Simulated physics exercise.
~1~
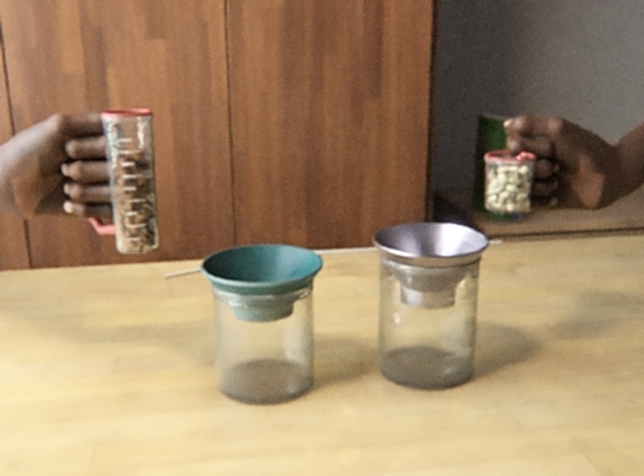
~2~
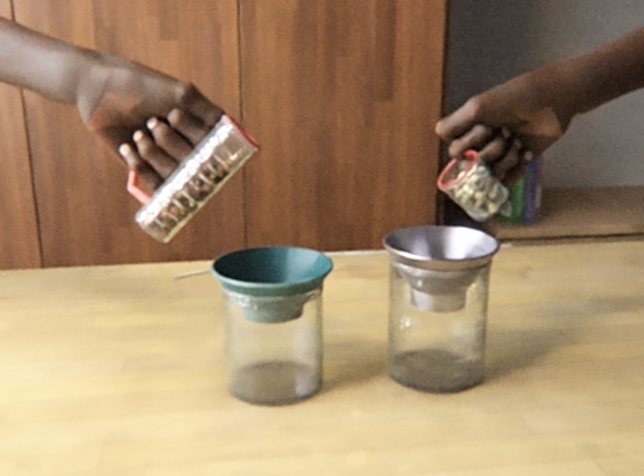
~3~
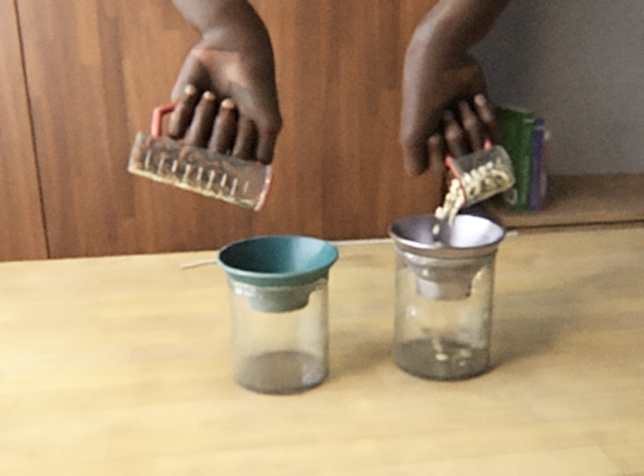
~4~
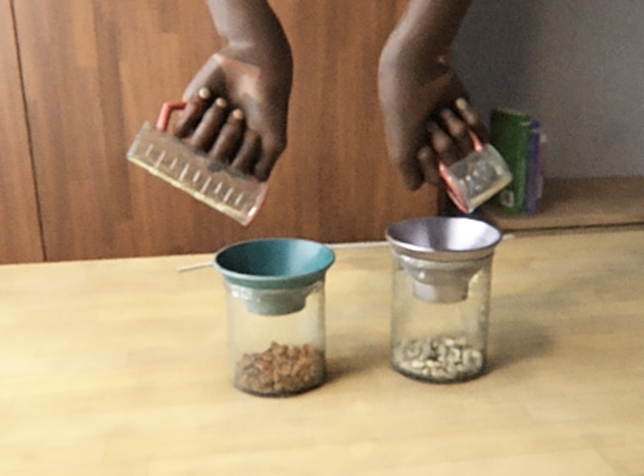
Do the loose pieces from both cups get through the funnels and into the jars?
Yes, both funnels run clear, and the brown pieces end up in the left jar and the pale ones in the right jar.
